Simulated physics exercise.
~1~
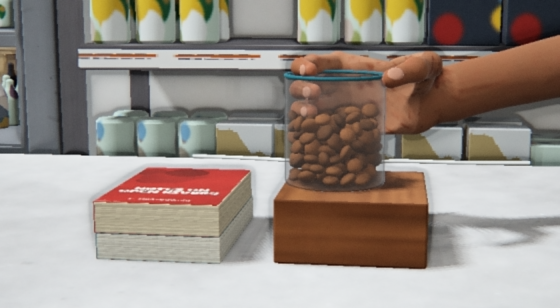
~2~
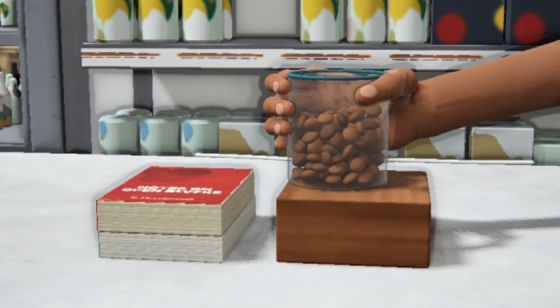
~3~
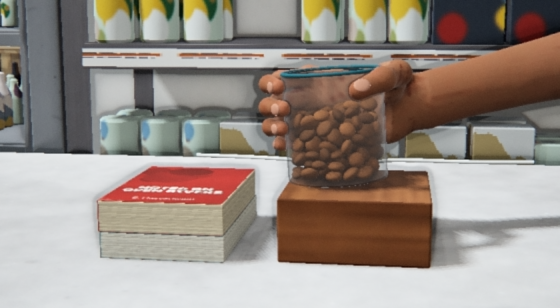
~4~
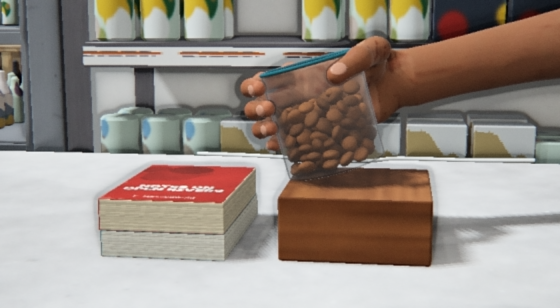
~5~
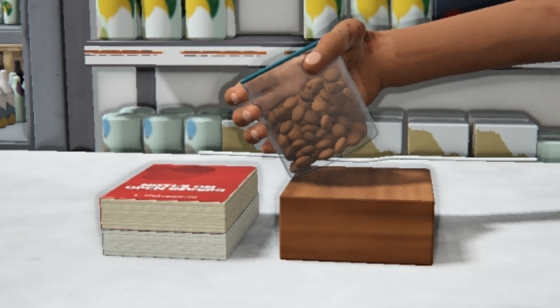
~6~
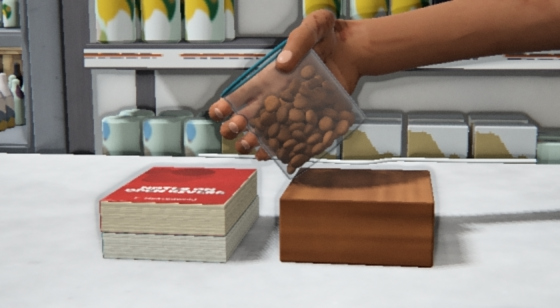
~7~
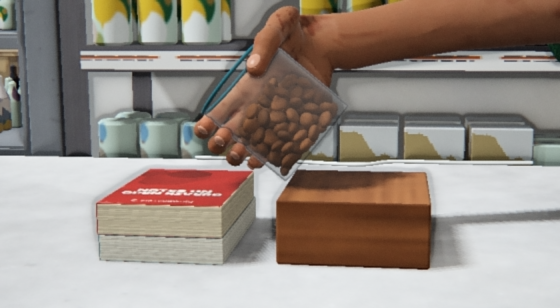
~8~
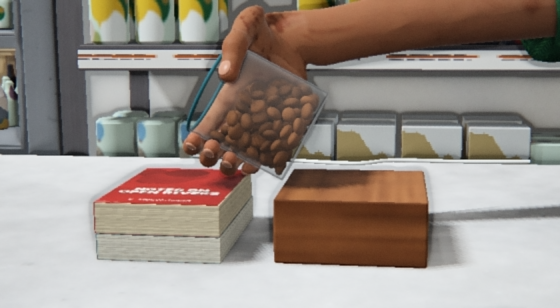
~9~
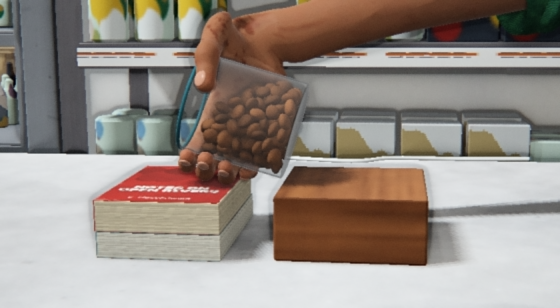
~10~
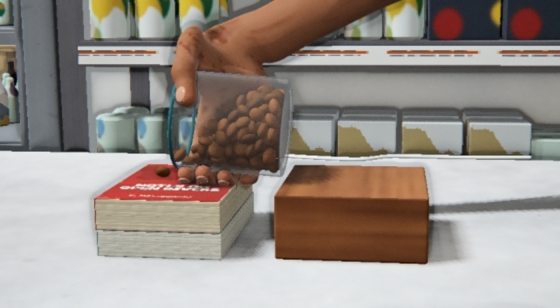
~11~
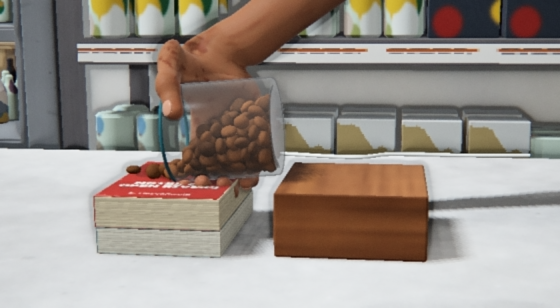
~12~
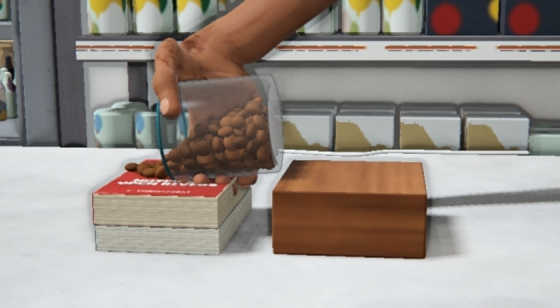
A clear glass partly filled with brown kibble-like pieces is lifted by a hand from a wooden block, moved left and tilted onto its side over a stack of books with a red cover, where a few pieces spill out onto the top book while most remain inside.
